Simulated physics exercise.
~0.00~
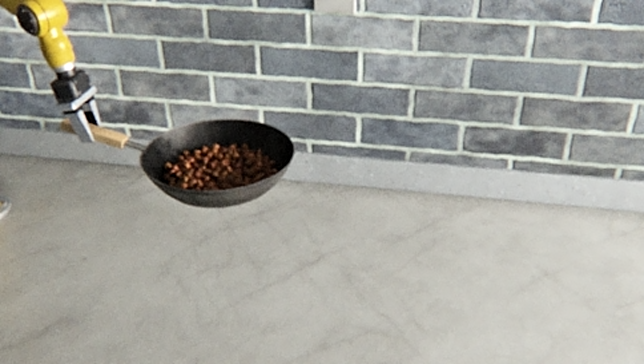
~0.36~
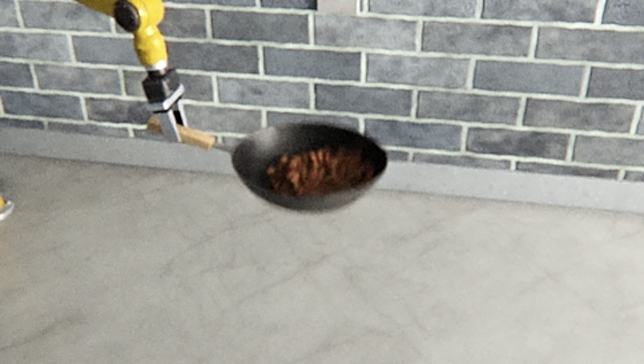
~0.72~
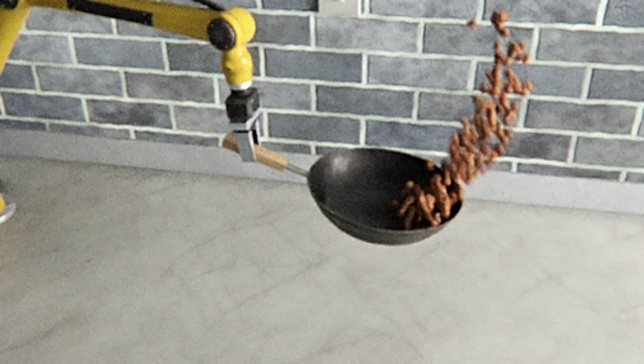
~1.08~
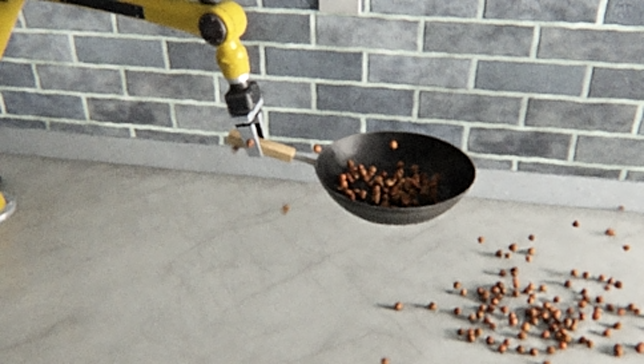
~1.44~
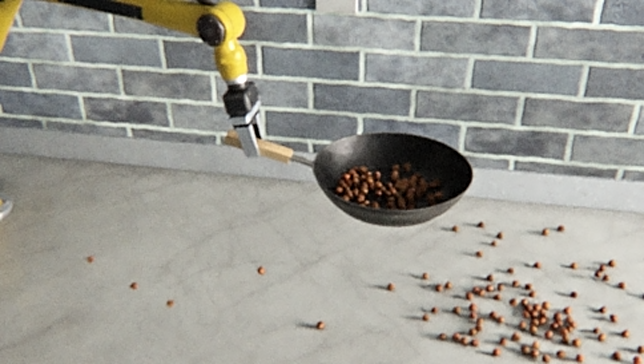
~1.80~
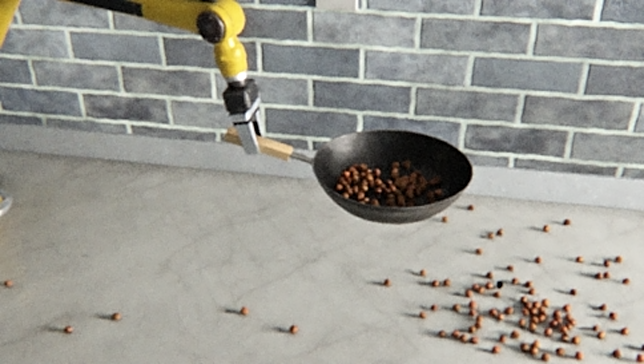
The footage shows a yellow robot arm moving a dark frying pan of hazelnuts to the right above a pale surface, tossing them up over the far rim; many scatter and roll across the surface, while a smaller portion remains in the pan, which ends held still.
